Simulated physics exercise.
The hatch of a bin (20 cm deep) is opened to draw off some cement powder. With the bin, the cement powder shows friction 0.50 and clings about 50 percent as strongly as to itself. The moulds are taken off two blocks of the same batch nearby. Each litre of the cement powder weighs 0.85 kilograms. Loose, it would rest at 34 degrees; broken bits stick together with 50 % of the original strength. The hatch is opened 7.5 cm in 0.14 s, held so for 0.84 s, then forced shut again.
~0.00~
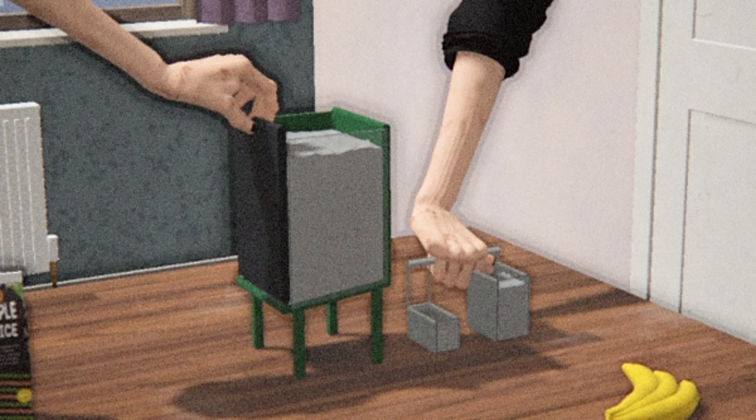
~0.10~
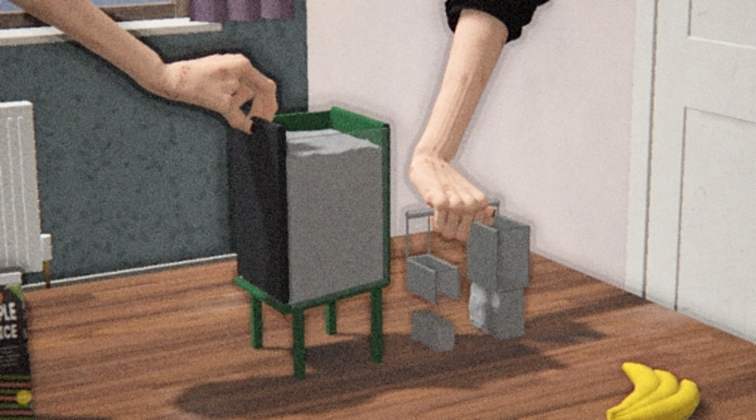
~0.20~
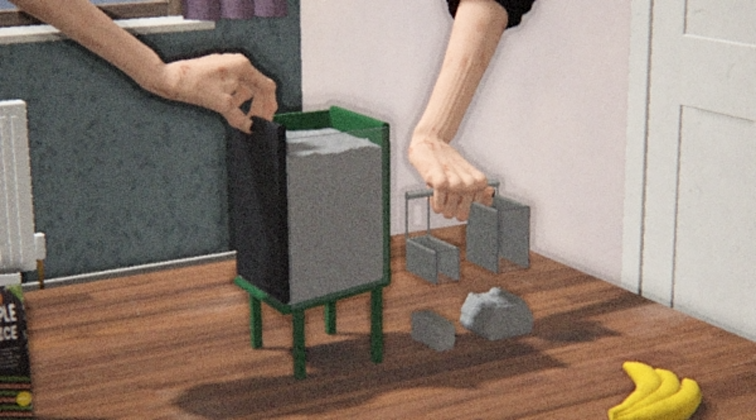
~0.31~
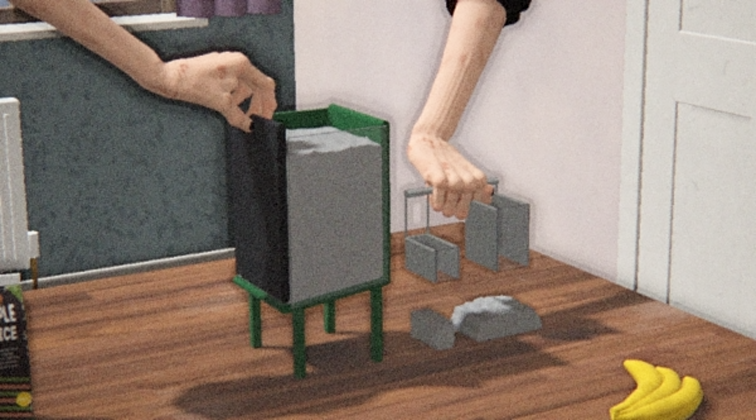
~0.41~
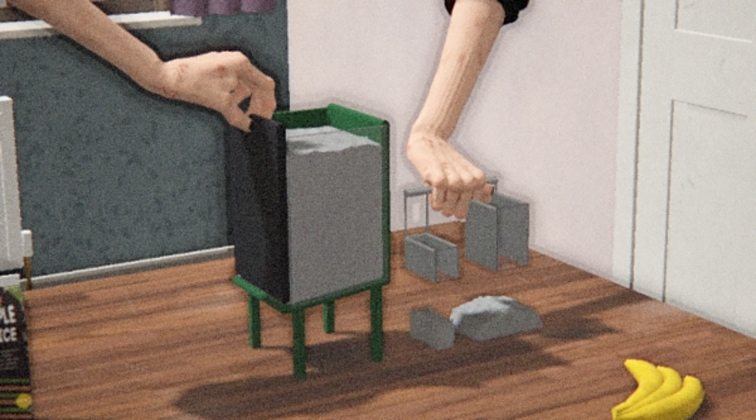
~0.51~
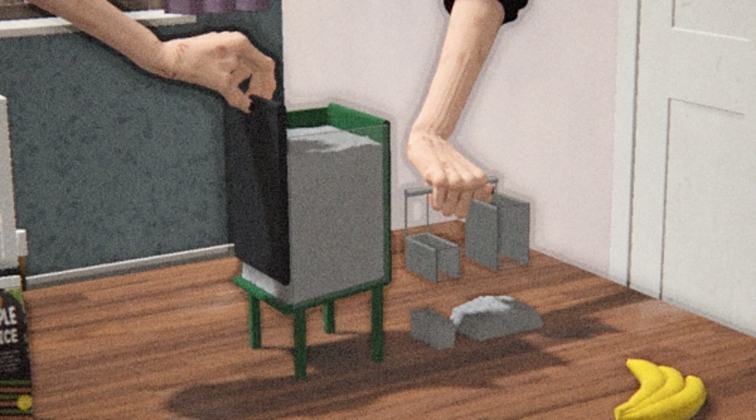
In a room with a wooden floor, a hand lifted grey moulds off two small blocks, and the taller one crumbled into a low heap before another hand slightly raised the bin's black hatch.
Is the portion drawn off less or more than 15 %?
So the bit that comes out ends up larger than 15 %.
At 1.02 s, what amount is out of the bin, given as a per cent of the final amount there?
Roughly 30 per cent.
After 0.75 s, the hatch is 7.5 cm open and 0 % is out.
After 1.02 s, the hatch is 7.5 cm open and 8 % is out.
After 1.30 s, the hatch is 7.5 cm open and 17 % is out.
After 1.58 s, the hatch is 1.8 cm open and 27 % is out.
After 1.86 s, at the end, the hatch is shut and 27 % is out.
